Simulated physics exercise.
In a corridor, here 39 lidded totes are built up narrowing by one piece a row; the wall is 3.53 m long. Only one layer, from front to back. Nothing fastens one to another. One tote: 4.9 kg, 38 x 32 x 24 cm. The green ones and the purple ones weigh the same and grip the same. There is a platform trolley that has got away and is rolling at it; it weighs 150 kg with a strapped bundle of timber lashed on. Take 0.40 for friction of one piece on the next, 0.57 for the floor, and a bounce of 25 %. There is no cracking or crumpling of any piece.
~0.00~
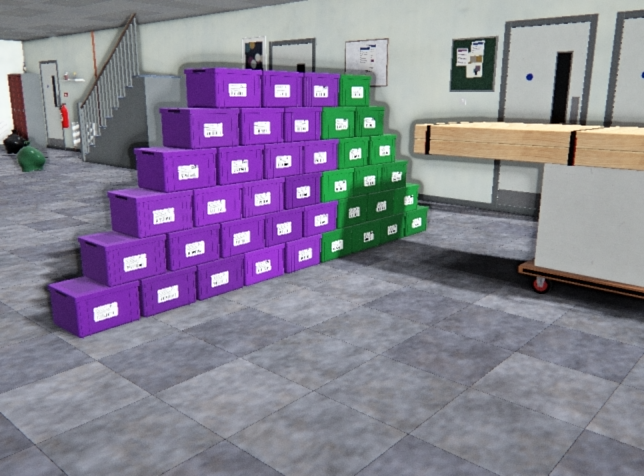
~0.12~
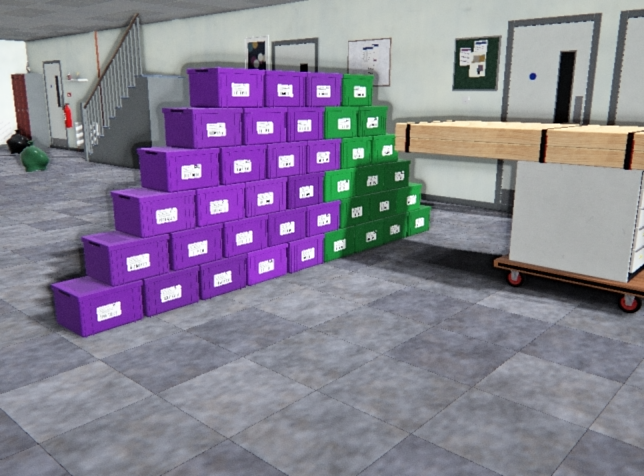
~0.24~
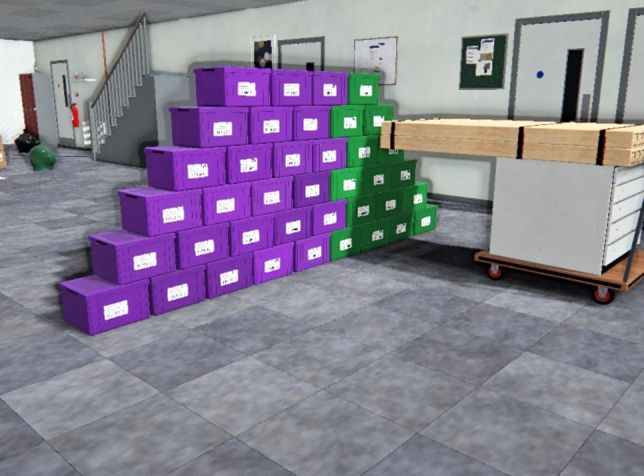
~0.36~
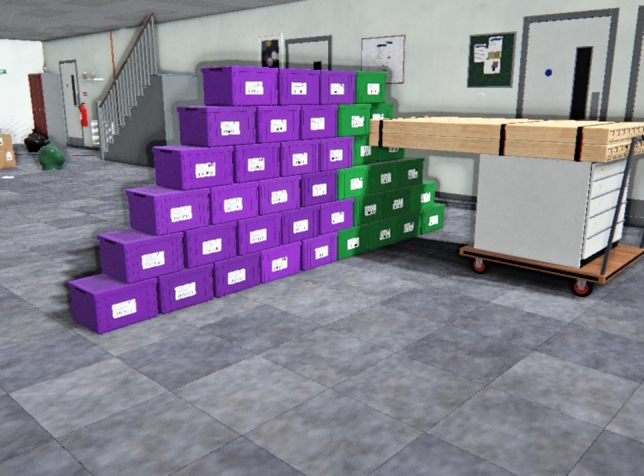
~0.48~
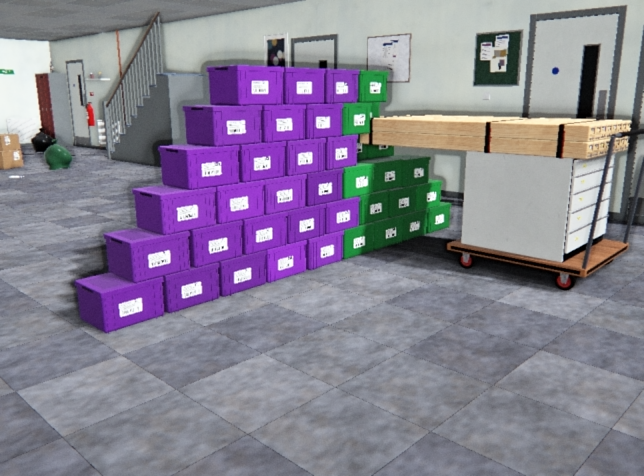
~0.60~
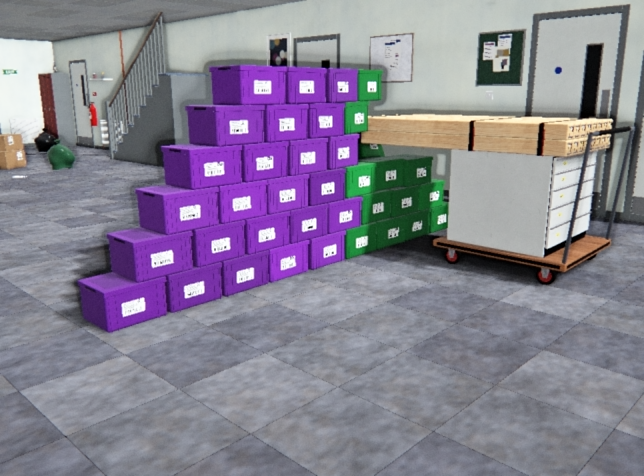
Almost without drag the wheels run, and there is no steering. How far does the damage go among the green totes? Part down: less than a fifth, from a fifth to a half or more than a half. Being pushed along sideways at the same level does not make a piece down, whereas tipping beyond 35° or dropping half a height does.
I'd say the part that goes down is in the fifth-to-half band.
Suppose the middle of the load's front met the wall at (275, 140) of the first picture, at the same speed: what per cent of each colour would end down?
Down at the end: Purple 50 percent, green 10 percent.
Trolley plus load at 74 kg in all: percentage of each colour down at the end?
You'd get purple 0 and green 40 percent.
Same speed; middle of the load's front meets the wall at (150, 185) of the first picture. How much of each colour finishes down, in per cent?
In that case you'd see purple at 30 per cent and green at 0 per cent down.
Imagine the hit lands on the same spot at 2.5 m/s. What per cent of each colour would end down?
You'd end up with purple at 0 per cent down and green at 30 per cent.
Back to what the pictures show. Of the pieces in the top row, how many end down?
That row gives 2 in all.
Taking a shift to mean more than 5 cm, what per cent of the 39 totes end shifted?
I get 40 %.
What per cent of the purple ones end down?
For purple, 0 per cent end down.
Around 0.88 s, load 71 cm past the wall's line, still rolling; 3 of the 15 green totes down (3 of 39 in all colours); top green tote tipped 17°; top purple tote tipped 4°.
Around 1.24 s, load 1.04 m past the wall's line, still rolling; 5 of the 15 green totes down (6 of 39 in all colours); top green tote tipped 27°, 14 cm lower; top purple tote tipped 40°, 11 cm lower.
Around 1.94 s, load 1.14 m past the wall's line, stopped; 5 of the 15 green totes down (6 of 39 in all colours); top green tote upside down; top purple tote tipped 67°, 70 cm lower.
Finally (3.3 s), load 1.13 m past the wall's line, stopped; 5 of the 15 green totes down (6 of 39 in all colours); top green tote upside down; top purple tote on its side. That is 33 per cent. Seen by the last camera, middles, top green tote near (183, 214), top purple tote near (265, 220).
